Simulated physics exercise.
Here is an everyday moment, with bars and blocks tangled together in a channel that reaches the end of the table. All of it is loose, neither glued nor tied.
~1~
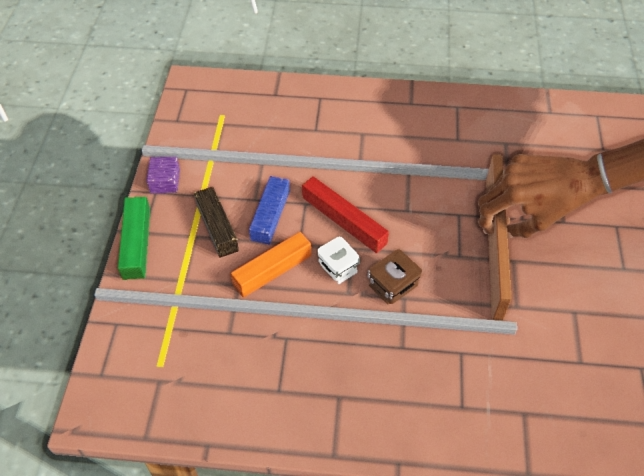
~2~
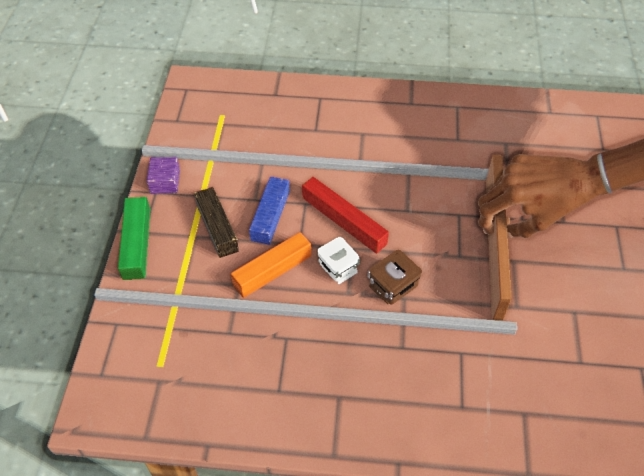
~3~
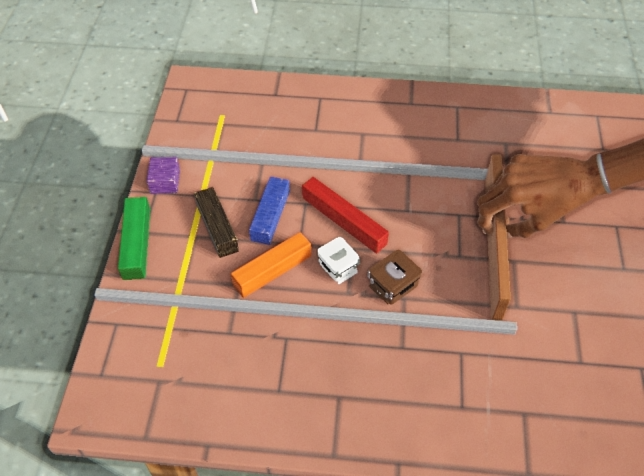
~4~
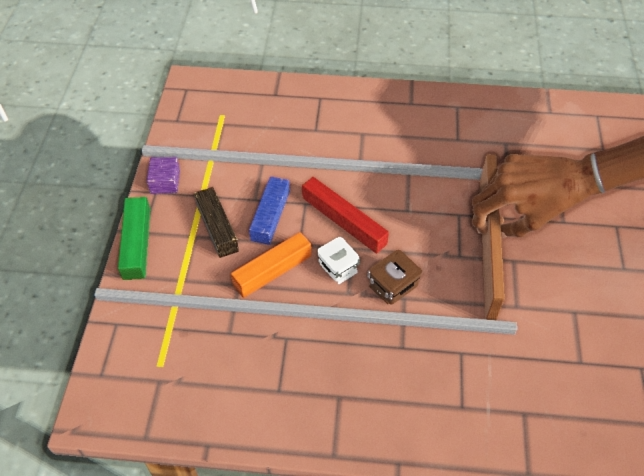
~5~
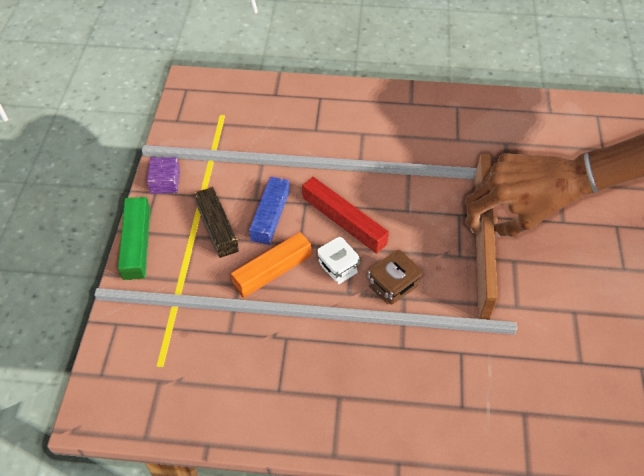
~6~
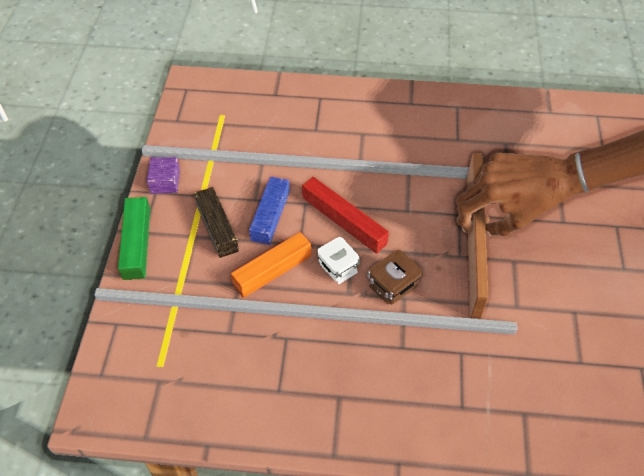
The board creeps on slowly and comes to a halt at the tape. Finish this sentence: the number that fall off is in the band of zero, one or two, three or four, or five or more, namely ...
Namely one or two.
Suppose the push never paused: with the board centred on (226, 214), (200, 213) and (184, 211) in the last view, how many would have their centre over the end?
Place by place: 0, 1 and 2.
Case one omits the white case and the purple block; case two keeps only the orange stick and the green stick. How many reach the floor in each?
Try 1: 0; try 2: 0.
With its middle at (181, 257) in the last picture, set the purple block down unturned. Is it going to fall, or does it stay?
It stays put.
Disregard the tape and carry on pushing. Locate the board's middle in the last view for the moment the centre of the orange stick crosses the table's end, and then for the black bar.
(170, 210) and (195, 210), more or less.
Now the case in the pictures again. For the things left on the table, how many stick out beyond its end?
In total, 1 of them.
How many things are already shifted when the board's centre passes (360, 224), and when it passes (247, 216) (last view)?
That makes 4 at the first spot and 6 at the second.
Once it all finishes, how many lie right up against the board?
2 of them.
Soon after, none off yet; green stick at rest near (135, 237); purple block at rest near (164, 175); black bar at rest near (216, 222).
In the end, the number that fall off is one or two; gone, green stick.
